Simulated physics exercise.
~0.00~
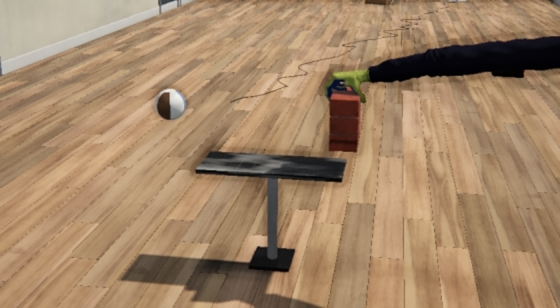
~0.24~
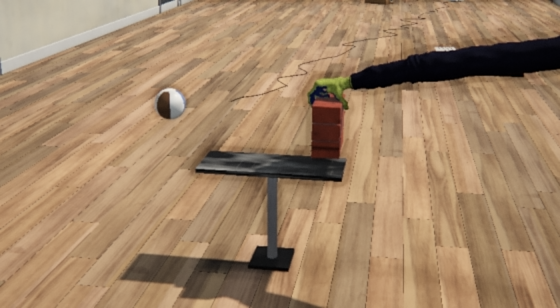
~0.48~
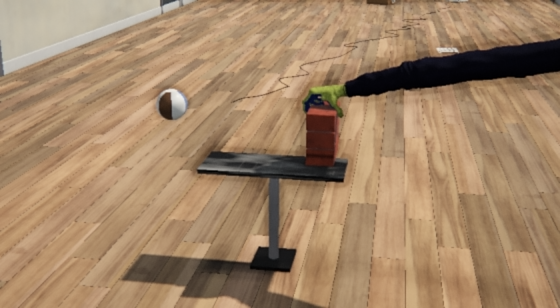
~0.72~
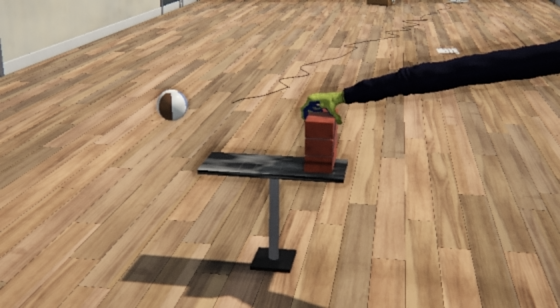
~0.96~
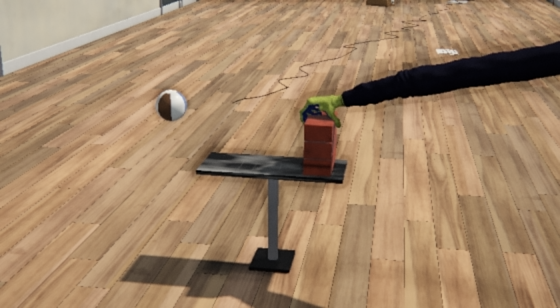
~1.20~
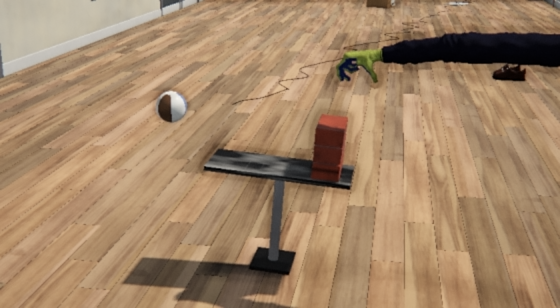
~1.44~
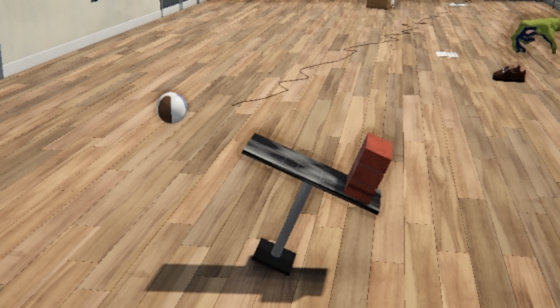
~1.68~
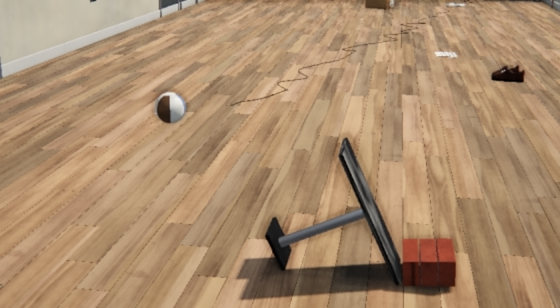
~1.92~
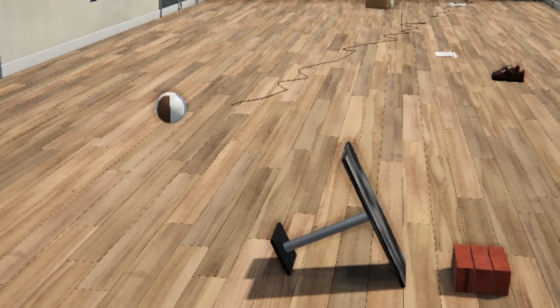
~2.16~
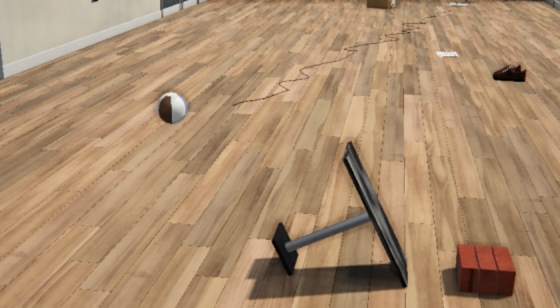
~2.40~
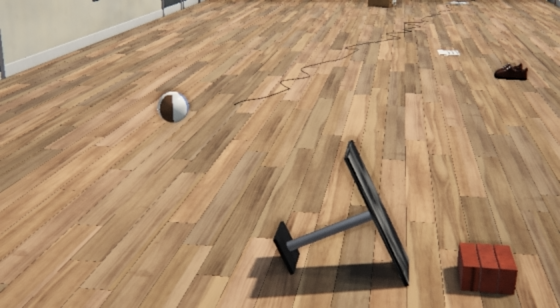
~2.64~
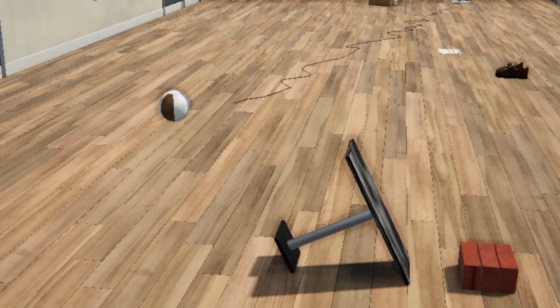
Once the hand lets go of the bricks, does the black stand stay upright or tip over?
The black stand tips over to the right and ends up lying on the floor, with the bricks resting beside it.
